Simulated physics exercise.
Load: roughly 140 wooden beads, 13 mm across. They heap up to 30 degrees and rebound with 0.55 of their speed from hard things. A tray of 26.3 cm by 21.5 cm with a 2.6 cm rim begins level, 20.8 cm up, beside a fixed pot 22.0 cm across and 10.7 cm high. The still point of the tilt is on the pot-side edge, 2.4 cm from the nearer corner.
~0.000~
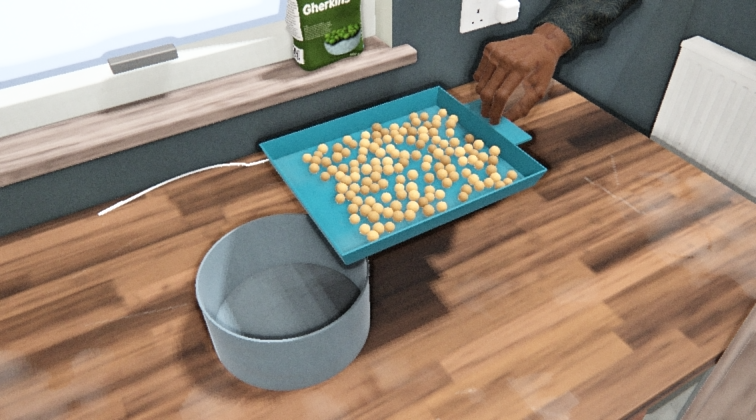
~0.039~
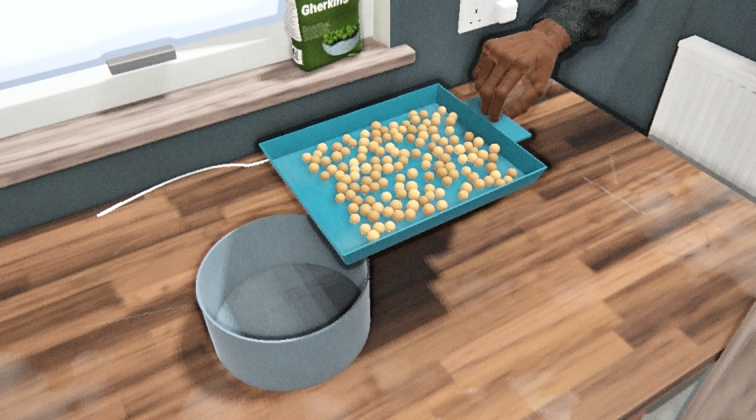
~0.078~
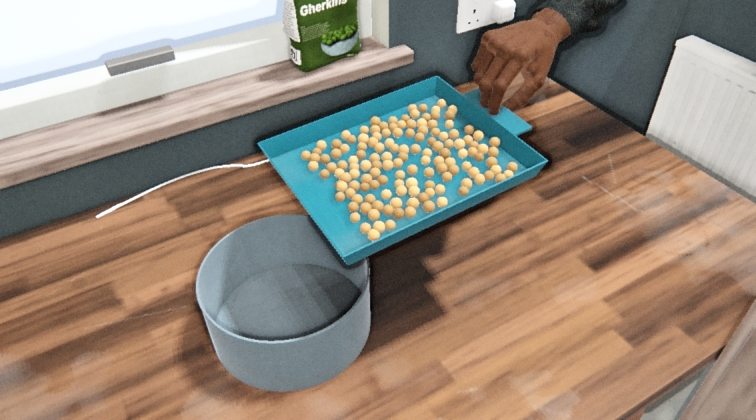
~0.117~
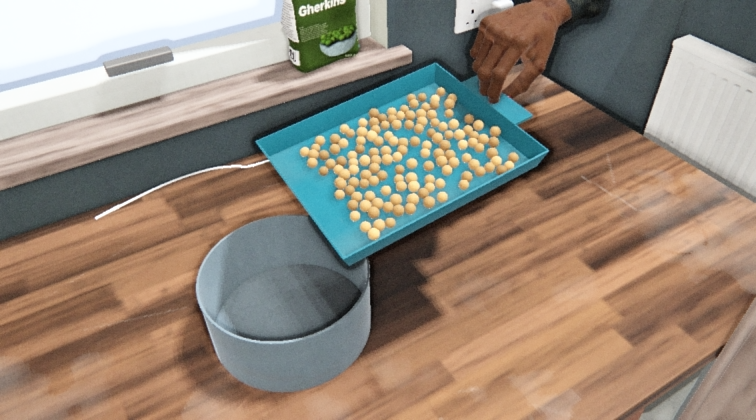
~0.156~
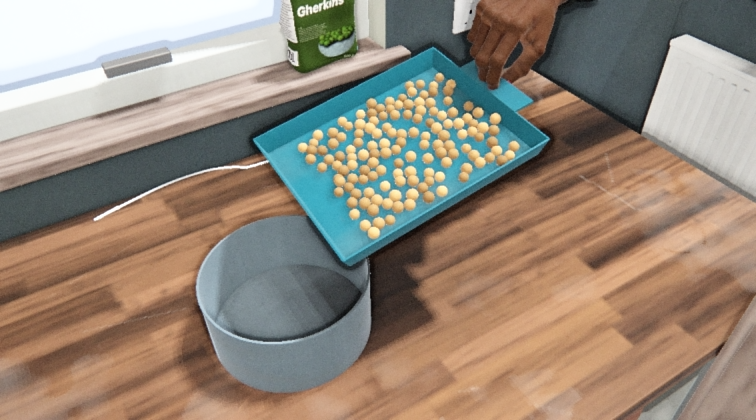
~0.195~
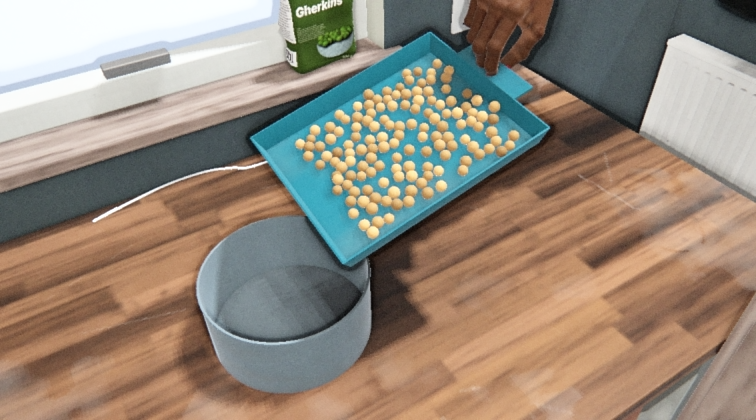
At the start, a hand grips the tab of a blue tray scattered with small round tan pieces, its near corner over a grey pot on a wooden worktop. The hand raises the far right side, slightly, then more steeply, while the pieces stay spread across the tray and the pot stays put.
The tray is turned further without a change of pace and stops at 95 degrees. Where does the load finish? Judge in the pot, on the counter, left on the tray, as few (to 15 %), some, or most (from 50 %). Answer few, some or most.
Pot: Some, counter: Most, tray: Few.
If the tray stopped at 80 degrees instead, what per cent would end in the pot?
It would be near 25 per cent.
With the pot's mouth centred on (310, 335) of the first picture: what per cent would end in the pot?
About 100 per cent.
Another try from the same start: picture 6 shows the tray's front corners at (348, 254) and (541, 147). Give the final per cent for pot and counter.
Pot 0, counter 100.
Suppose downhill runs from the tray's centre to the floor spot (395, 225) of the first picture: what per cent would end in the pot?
Some 0 per cent.
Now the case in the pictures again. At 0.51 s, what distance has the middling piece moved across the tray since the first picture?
Some 9 cm.
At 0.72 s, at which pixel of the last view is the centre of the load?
Around (308, 253).
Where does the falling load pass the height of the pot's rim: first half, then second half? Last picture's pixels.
At about (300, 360), then at (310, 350).
Then, at 0.51 s, tilt 55 degrees; the tray holds 100 %, the pot 0 %.
Then, at 0.72 s, tilt 81 degrees; the tray holds 70 %, the pot 0 %.
After 1.04 s, tilt 95 degrees; the tray holds 0 %, the pot 25 %.
At rest (2.2 s), pot 25 %, counter 75 %, tray 0 %.
